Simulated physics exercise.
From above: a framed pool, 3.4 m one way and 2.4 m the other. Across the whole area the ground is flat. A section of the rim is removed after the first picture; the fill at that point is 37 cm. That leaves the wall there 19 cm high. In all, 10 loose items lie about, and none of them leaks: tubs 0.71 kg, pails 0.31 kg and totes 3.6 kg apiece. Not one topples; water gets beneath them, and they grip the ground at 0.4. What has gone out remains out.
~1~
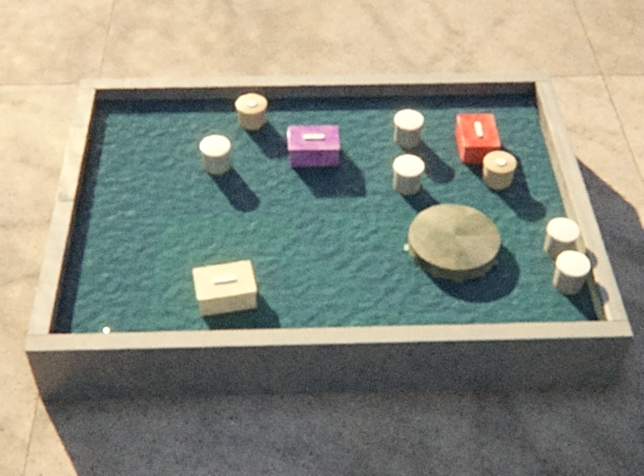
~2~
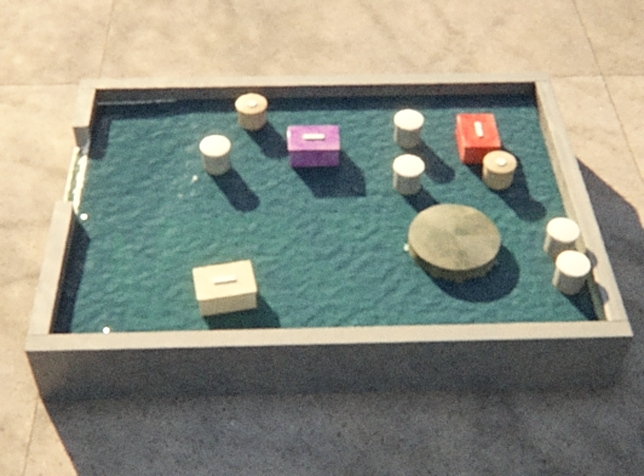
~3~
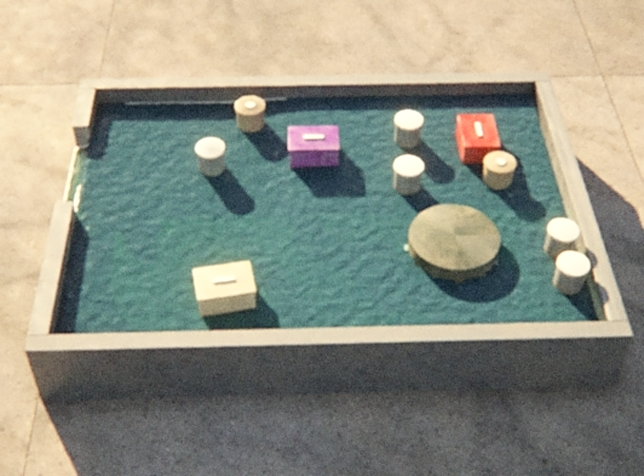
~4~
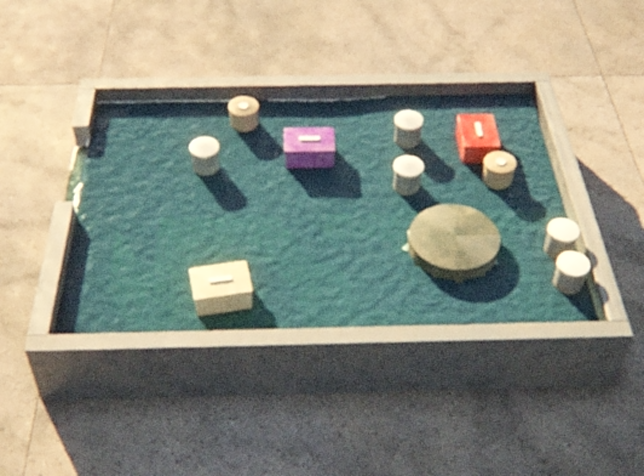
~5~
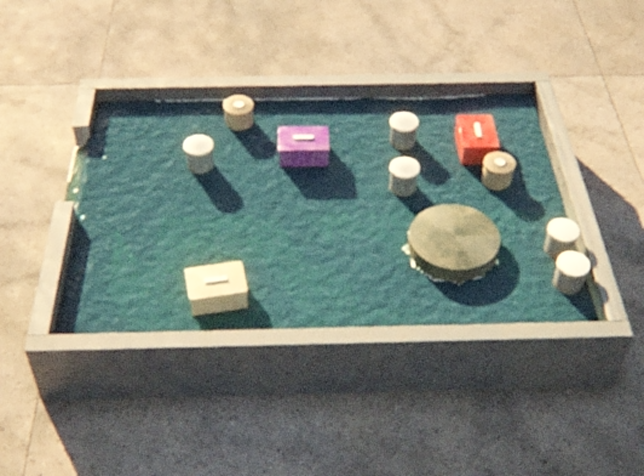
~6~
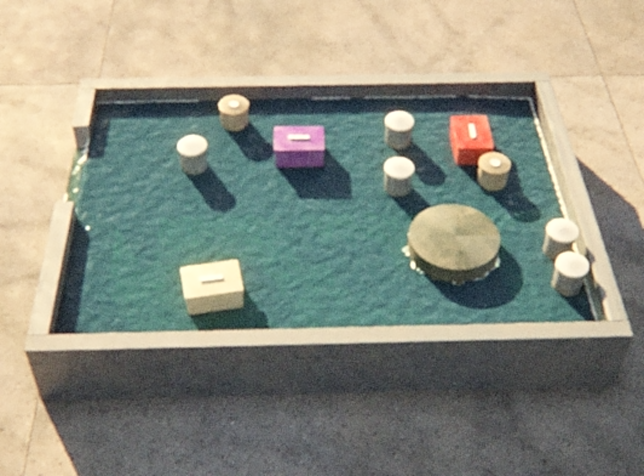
Water began flowing out through a gap that opened in the left wall of the framed pool, and the floating pails and boxes, including the purple one and later the red, drifted slightly left.
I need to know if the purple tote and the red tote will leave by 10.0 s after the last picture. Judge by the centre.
The purple tote will still be in the pool; the red tote will still be in the pool.
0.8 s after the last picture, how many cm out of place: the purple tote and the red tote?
20 and 5 cm or so by then.
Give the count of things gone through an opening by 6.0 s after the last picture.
0.
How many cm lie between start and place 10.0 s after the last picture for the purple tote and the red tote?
About 60 and 20 centimetres.
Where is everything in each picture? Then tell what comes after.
The first picture shows the purple tote at (314, 138) floats; the red tote at (479, 130) floats; 37 cm deep round most things; 0 of 10 have shifted.
The second picture shows the purple tote at (314, 138) floats; the red tote at (479, 130), afloat; 37 cm deep round most things; 0 of 10 have shifted.
The third picture shows the purple tote at (314, 138), afloat; the red tote at (479, 130), afloat; about 2850 L in view; 0 of 10 have shifted.
The fourth picture shows the purple tote at (309, 139), afloat, 3 cm from its start; the red tote at (479, 130) floats; about 2830 L in view; 2 of 10 have shifted.
The fifth picture shows the purple tote at (304, 138) floats, 7 cm from its start; the red tote at (478, 131), afloat; about 2800 L in view; 4 of 10 have shifted.
The sixth picture shows the purple tote at (299, 138), afloat, 11 cm from its start; the red tote at (472, 132) floats, 4 cm from its start; about 2770 L in view; 6 of 10 have shifted.
Then, 0.8 s after the last picture the purple tote is near (289, 140), 0.2 m from its start, afloat; the red tote is near (469, 133), 0.1 m from its start, afloat; 0 of 10 are out; 10 afloat.
Then, 3.4 s after the last picture the purple tote is near (275, 141), 0.3 m from its start, afloat; the red tote is near (466, 133), 0.1 m from its start, afloat; 0 of 10 are out; 10 afloat.
Then, 6.0 s after the last picture the purple tote is near (254, 143), 0.4 m from its start, afloat; the red tote is near (457, 135), 0.1 m from its start, afloat; 0 of 10 are out; 10 afloat.
Then, 10.0 s after the last picture the purple tote is near (225, 145), 0.6 m from its start, afloat; the red tote is near (448, 137), 0.2 m from its start, afloat; 0 of 10 are out; 10 afloat.
